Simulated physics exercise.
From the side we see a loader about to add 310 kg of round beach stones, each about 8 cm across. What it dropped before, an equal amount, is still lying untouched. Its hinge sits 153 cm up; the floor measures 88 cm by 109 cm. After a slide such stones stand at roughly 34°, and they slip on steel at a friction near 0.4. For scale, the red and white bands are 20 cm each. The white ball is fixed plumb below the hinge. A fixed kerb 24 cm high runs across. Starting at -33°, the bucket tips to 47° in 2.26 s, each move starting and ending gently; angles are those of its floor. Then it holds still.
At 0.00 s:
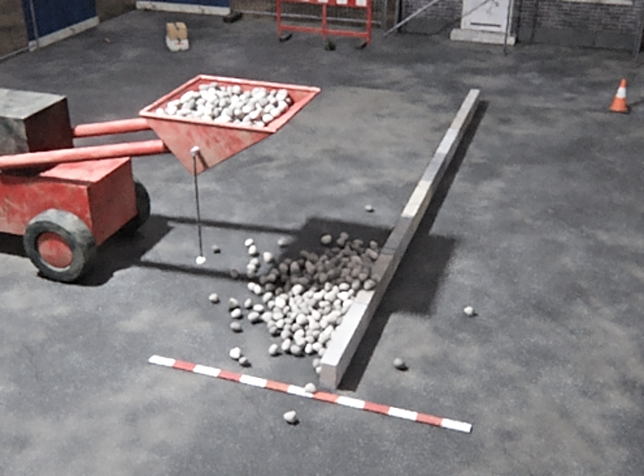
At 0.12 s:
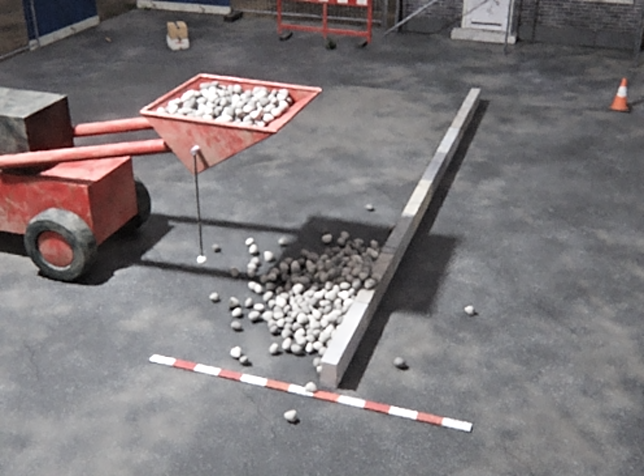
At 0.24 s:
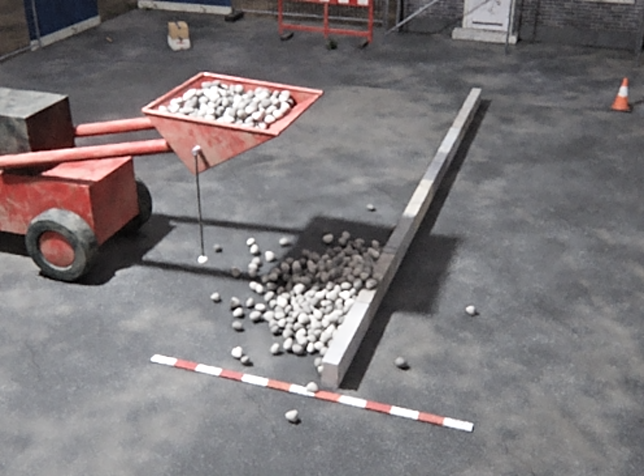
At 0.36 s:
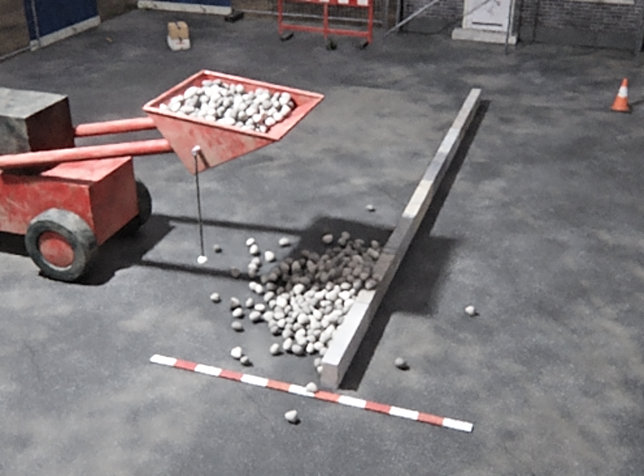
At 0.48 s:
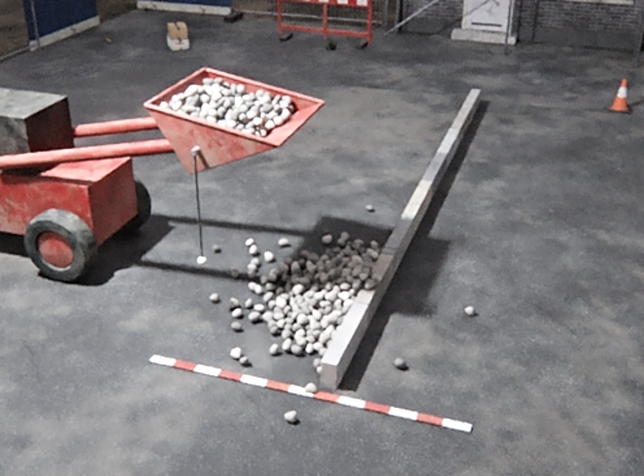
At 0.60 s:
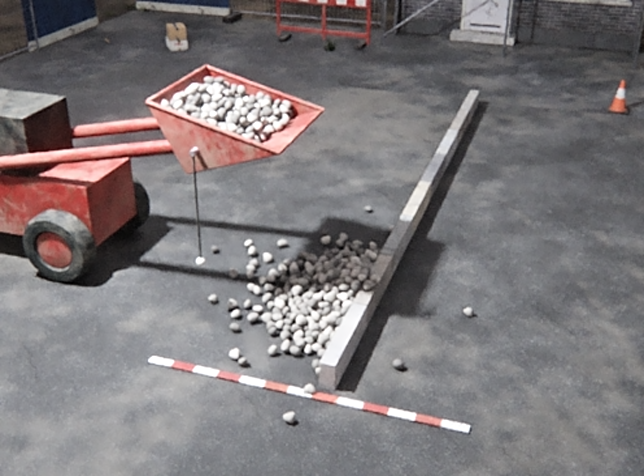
The red loader's raised bucket of pale stones slowly tilts downward at its right edge.
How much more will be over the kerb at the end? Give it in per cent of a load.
Some 1 per cent is added.
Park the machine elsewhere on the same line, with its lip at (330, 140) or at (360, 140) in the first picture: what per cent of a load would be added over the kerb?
About 45 and 85 per cent.
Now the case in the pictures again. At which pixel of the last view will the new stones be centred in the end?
Around (311, 281).
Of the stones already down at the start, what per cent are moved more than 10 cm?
About 20 per cent.
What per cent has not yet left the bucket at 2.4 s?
It holds some 0 per cent.
After 1.7 s the floor is at 34°; in per cent of one load, 79 in the bucket, 121 on this side of the kerb, 1 over the kerb; the foremost stones are at (382, 295).
After 2.4 s the floor is at 47°; in per cent of one load, 0 in the bucket, 199 on this side of the kerb, 1 over the kerb; the foremost stones are at (394, 306).
After 2.7 s the floor is at 47°; in per cent of one load, 0 in the bucket, 198 on this side of the kerb, 2 over the kerb; the foremost stones are at (415, 316).
After 5.4 s the floor is at 47°; in per cent of one load, 0 in the bucket, 198 on this side of the kerb, 2 over the kerb; the foremost stones are at (427, 313). Net gain over the kerb, 1.
